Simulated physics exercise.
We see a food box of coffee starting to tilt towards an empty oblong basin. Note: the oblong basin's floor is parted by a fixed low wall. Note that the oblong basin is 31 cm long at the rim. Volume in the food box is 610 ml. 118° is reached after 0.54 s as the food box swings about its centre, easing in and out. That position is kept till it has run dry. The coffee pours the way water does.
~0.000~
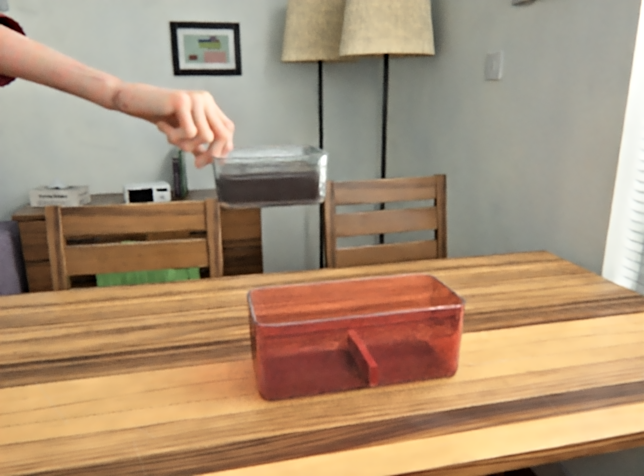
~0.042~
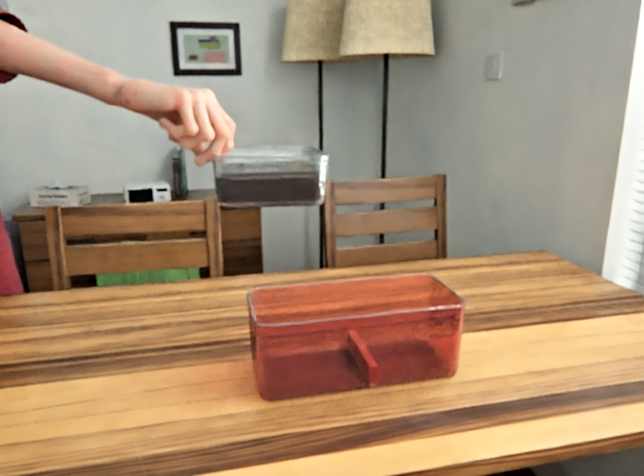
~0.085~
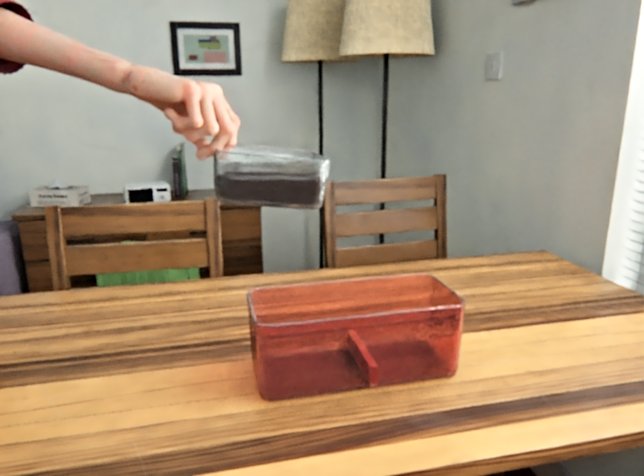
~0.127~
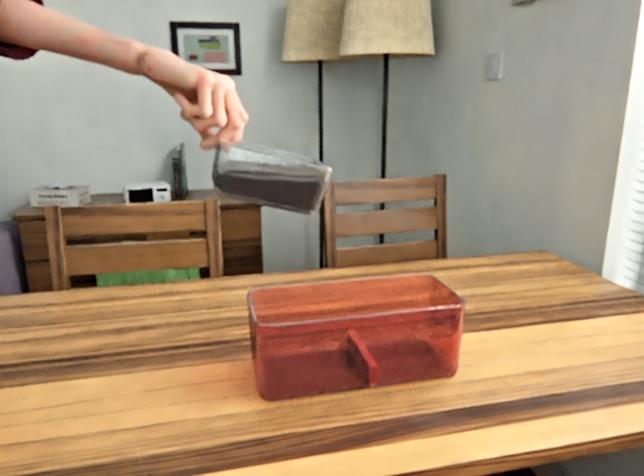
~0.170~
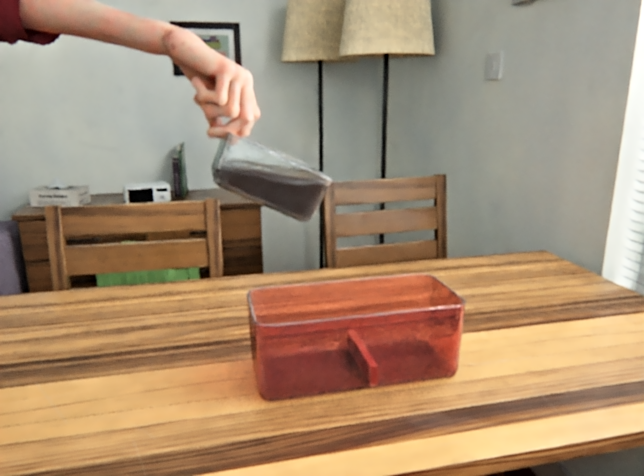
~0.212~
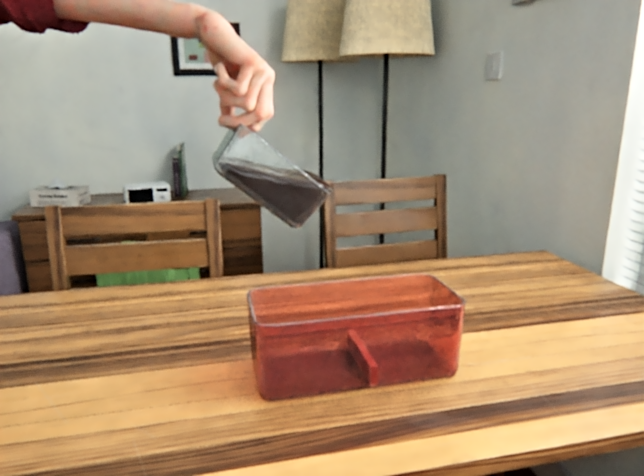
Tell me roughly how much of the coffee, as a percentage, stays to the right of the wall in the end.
Around 35 per cent stays on the right.
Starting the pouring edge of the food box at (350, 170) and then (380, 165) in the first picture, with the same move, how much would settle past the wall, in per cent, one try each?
50 per cent first, 60 per cent second.
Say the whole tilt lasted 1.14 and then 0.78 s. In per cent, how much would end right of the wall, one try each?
50 per cent first, 45 per cent second.
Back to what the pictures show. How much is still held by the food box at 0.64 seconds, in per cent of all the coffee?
Around 0 in a hundred is still there.
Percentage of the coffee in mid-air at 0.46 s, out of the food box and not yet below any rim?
60 %.
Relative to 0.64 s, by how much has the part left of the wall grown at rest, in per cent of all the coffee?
About 1 per cent.
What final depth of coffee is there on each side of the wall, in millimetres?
16 mm left, 12 mm right.
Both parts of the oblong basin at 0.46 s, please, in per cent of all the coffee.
Lab note: Left near 18 %, right near 14.
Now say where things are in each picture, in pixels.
In the first picture, tilt 0°; pouring edge (320, 151); surface from (216, 170) to (316, 166); the oblong basin's rim runs from (251, 308) to (448, 289); the wall's top is at (361, 347).
In the second picture, tilt 2°; pouring edge (320, 153); surface from (216, 169) to (317, 166).
In the third picture, tilt 7°; pouring edge (322, 158); surface from (217, 167) to (317, 168).
In the fourth picture, tilt 15°; pouring edge (323, 166); surface from (217, 166) to (319, 170).
In the fifth picture, tilt 27°; pouring edge (323, 177); surface from (215, 164) to (321, 173).
In the sixth picture, tilt 39°; pouring edge (321, 189); surface from (216, 159) to (313, 175); 3 per cent is over the edge.
Then, 0.46 s in, the tilt is 112° and 8 per cent is still to pour, 19 is left of the wall and 14 right of it.
Then, 0.64 s in, the tilt is 118° and 0 per cent is still to pour, 55 is left of the wall and 32 right of it.
Then, 0.83 s in, the tilt is 118° and 0 per cent is still to pour, 54 is left of the wall and 34 right of it.
Then, 1.04 s in, the tilt is 118° and 0 per cent is still to pour, 56 is left of the wall and 35 right of it.
Finally, 56 per cent lies left of the wall, 35 right of it and 9 outside.
